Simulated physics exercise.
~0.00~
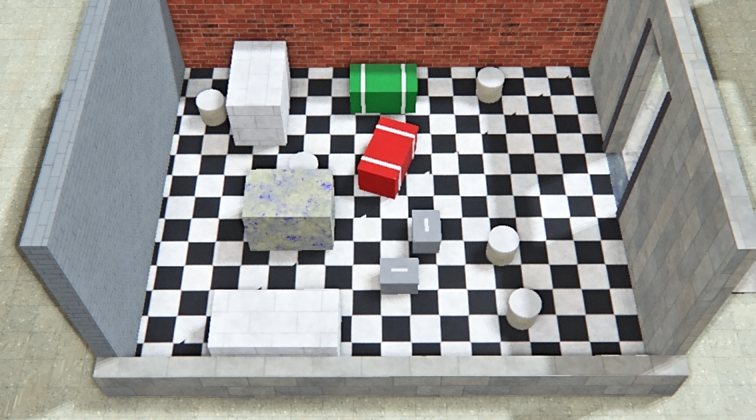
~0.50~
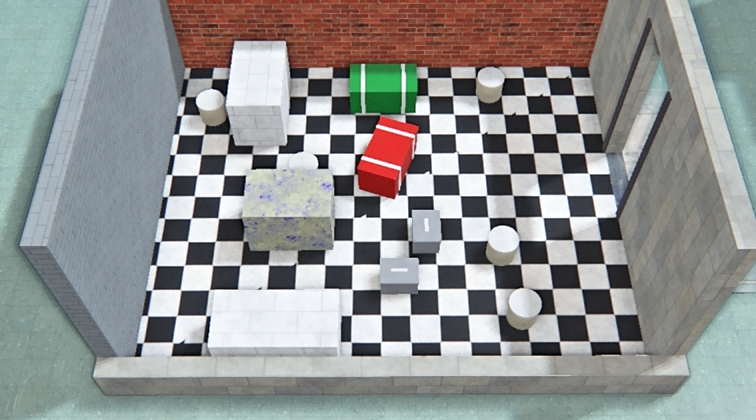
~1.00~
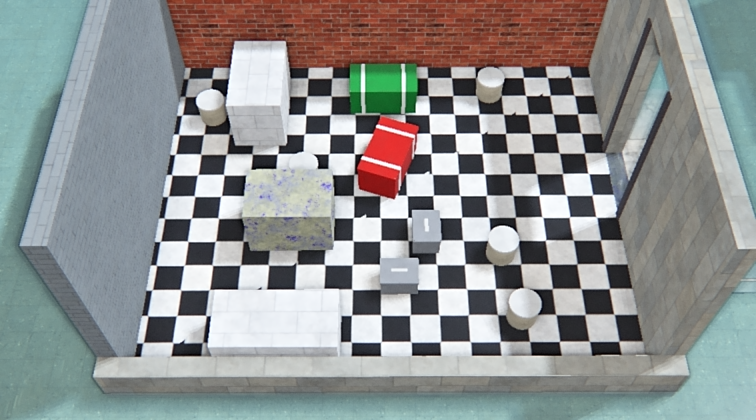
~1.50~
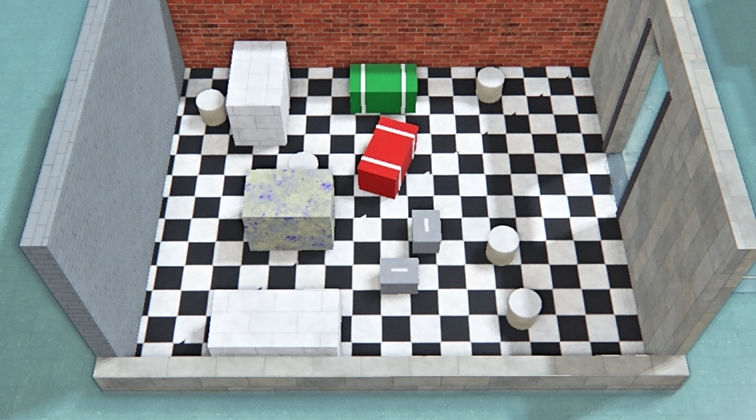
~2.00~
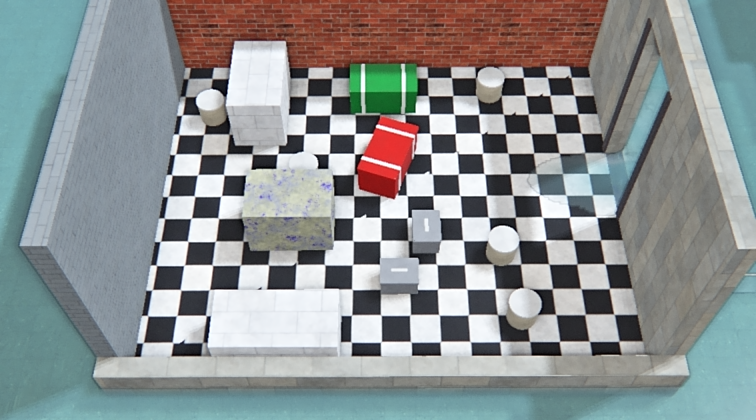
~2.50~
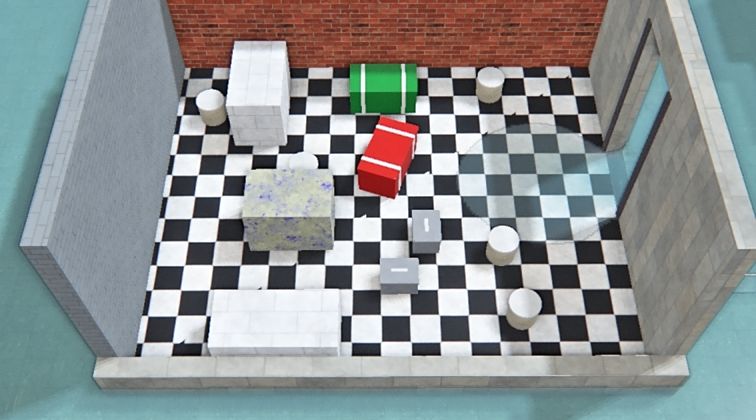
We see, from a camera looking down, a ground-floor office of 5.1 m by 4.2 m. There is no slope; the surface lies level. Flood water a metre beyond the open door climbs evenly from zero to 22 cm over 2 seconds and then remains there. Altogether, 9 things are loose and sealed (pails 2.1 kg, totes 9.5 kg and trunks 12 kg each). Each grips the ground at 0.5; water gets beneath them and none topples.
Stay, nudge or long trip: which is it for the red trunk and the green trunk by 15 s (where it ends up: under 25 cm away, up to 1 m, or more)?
The red trunk goes a long way; the green trunk shifts slightly.
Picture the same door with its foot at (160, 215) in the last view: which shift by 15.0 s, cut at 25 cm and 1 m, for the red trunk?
As for the red trunk, it winds up a long way off.
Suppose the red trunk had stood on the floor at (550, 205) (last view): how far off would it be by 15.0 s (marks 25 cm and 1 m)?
So it journeys a long way.
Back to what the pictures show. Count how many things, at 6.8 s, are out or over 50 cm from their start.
The number by then is 6.
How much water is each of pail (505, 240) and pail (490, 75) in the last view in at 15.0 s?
About 12 and 12 cm.
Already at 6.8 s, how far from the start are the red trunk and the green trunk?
Close to 140 and 80 centimetres by then.
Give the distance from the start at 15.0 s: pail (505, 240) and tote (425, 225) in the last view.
Net displacement, in order: 350 cm; 200 cm.
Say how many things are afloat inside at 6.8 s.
The count is 4.
After 3.5 s the red trunk is near (374, 144), 0.2 m from its start, aground; the green trunk is near (383, 78), 0.0 m from its start, aground; 0 afloat.
After 6.8 s the red trunk is near (264, 141), 1.4 m from its start, aground; the green trunk is near (324, 66), 0.7 m from its start, afloat; 4 afloat.
After 11.0 s the red trunk is near (180, 176), 2.3 m from its start, afloat; the green trunk is near (322, 68), 0.7 m from its start, afloat; 6 afloat.
After 15.0 s the red trunk is near (202, 216), 2.2 m from its start, afloat; the green trunk is near (333, 81), 0.6 m from its start, afloat; 8 afloat.
